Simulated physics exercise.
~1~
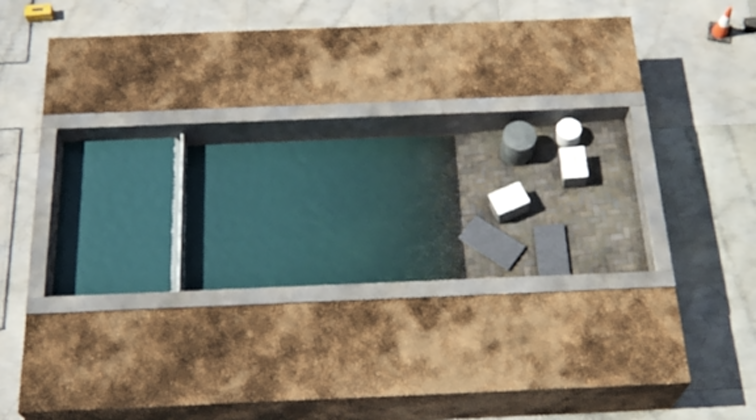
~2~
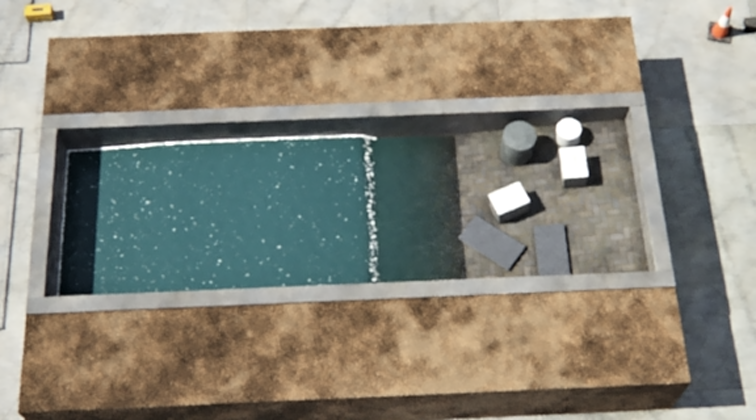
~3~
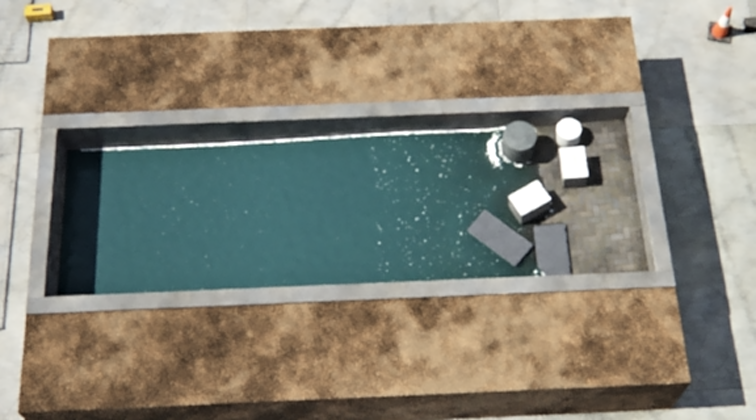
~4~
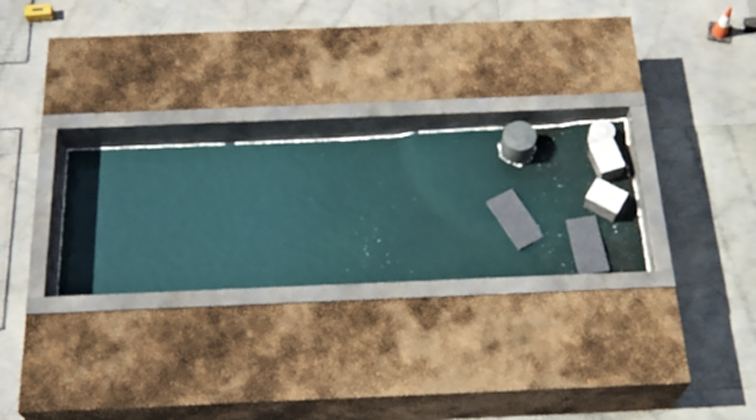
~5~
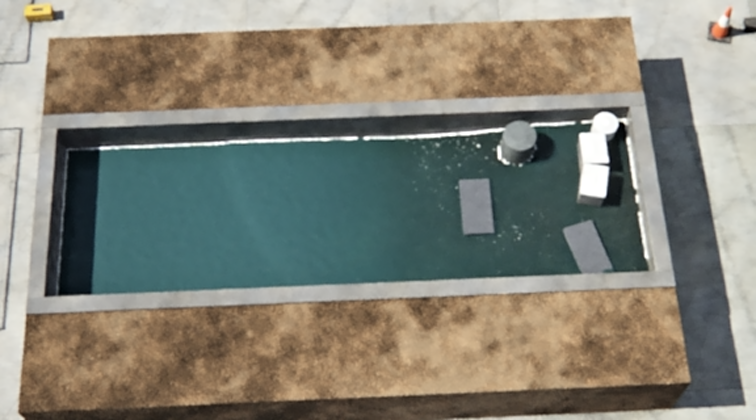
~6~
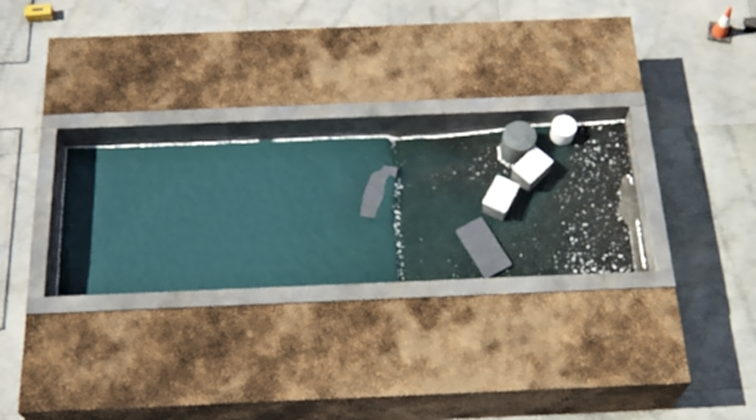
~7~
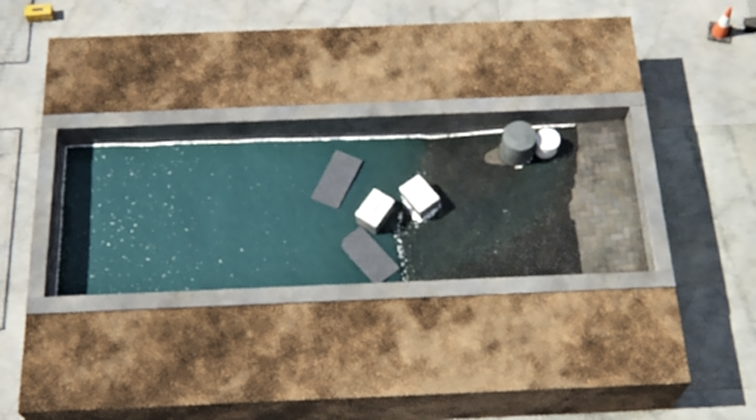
Released water surging right up a ramp, shifting two white blocks, two grey slabs and a white tub, then drawing them back left.
